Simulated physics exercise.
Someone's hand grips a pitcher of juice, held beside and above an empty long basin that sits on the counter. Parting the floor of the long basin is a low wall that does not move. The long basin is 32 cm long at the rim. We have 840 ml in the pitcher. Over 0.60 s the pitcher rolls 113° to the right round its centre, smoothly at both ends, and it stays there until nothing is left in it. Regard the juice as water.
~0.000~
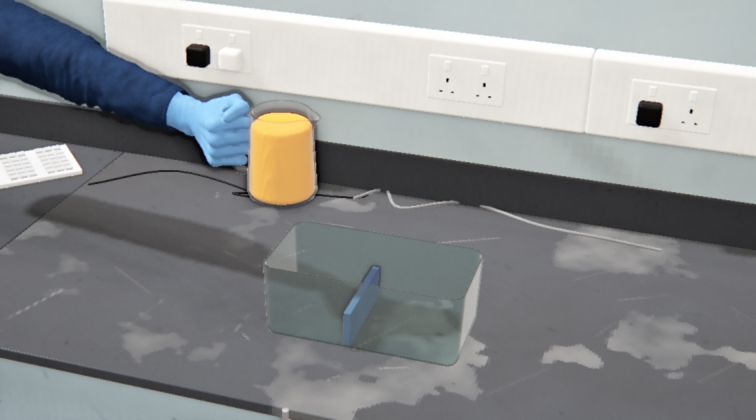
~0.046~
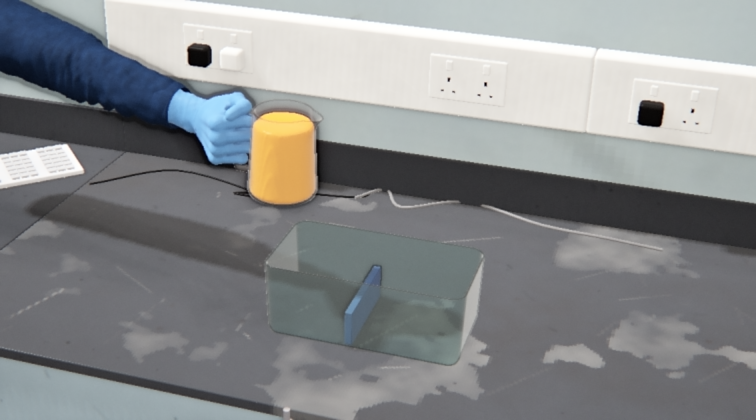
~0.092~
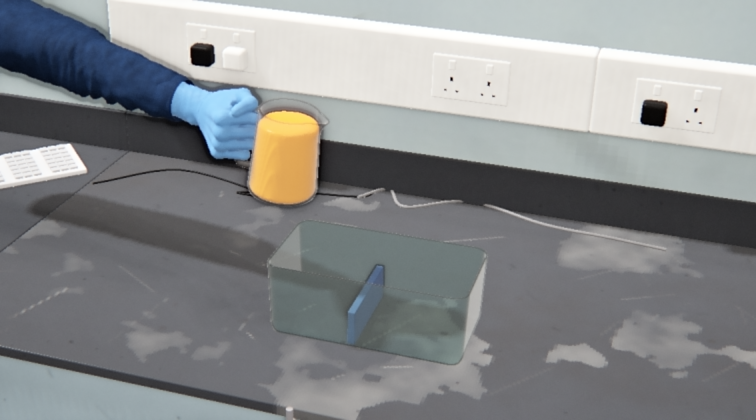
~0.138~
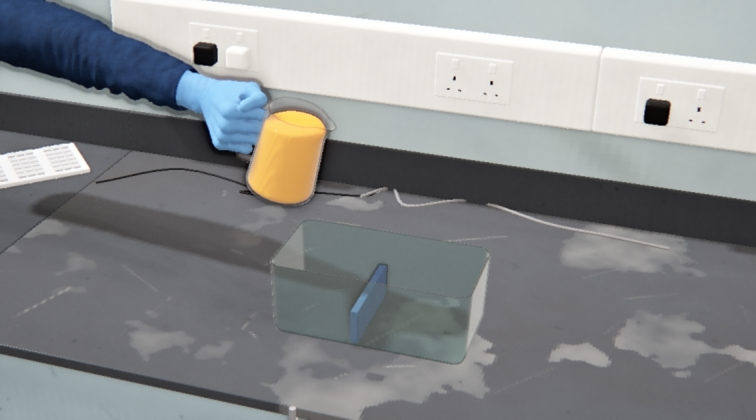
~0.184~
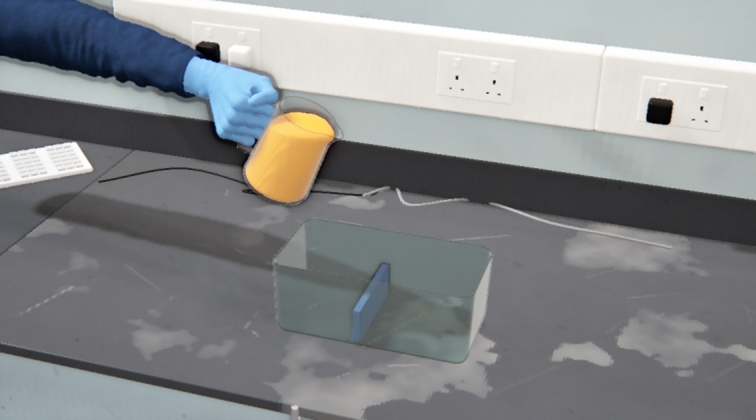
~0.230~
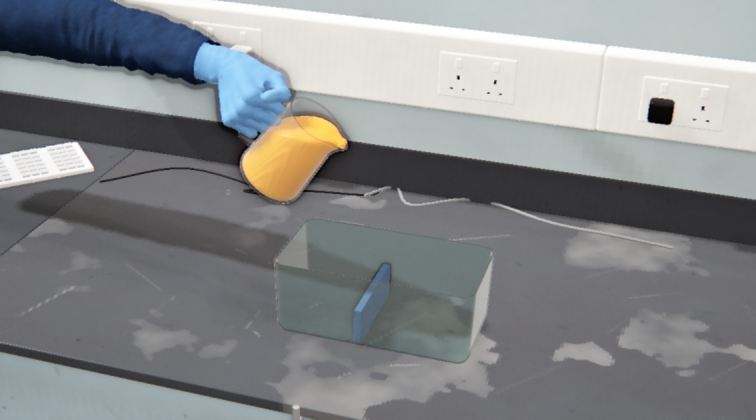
At the start, a blue-gloved hand holds an upright pitcher of orange juice behind a clear, empty basin with a low blue wall across its floor. The hand then tilts the pitcher to the right, slightly at first and then steeply, as the juice shifts toward its right rim.
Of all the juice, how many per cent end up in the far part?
Roughly 62 per cent.
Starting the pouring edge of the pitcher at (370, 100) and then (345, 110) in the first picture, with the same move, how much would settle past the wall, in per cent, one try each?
About 85 %, then about 90 %.
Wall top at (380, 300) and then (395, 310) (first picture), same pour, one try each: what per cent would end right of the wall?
Around 20 and 5 percent, in that order.
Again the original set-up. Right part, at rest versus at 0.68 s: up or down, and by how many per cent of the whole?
Its share increases, some 20 in a hundred.
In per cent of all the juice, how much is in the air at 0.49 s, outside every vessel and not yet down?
It comes to roughly 26 per cent.
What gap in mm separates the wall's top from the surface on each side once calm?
Left about 42 mm, while the right is about 38 mm.
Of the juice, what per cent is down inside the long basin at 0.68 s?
Some 62 percent of the total.
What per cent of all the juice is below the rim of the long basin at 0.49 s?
Some 12 per cent.
By 0.49 s the tilt is 104° and 63 per cent is still to pour, 0 is left of the wall and 11 right of it.
By 0.68 s the tilt is 113° and 18 per cent is still to pour, 19 is left of the wall and 42 right of it.
By 0.88 s the tilt is 113° and 3 per cent is still to pour, 30 is left of the wall and 61 right of it.
By 1.10 s the tilt is 113° and 0 per cent is still to pour, 36 is left of the wall and 62 right of it.
At rest 36 per cent lies left of the wall, 62 right of it and 2 outside.
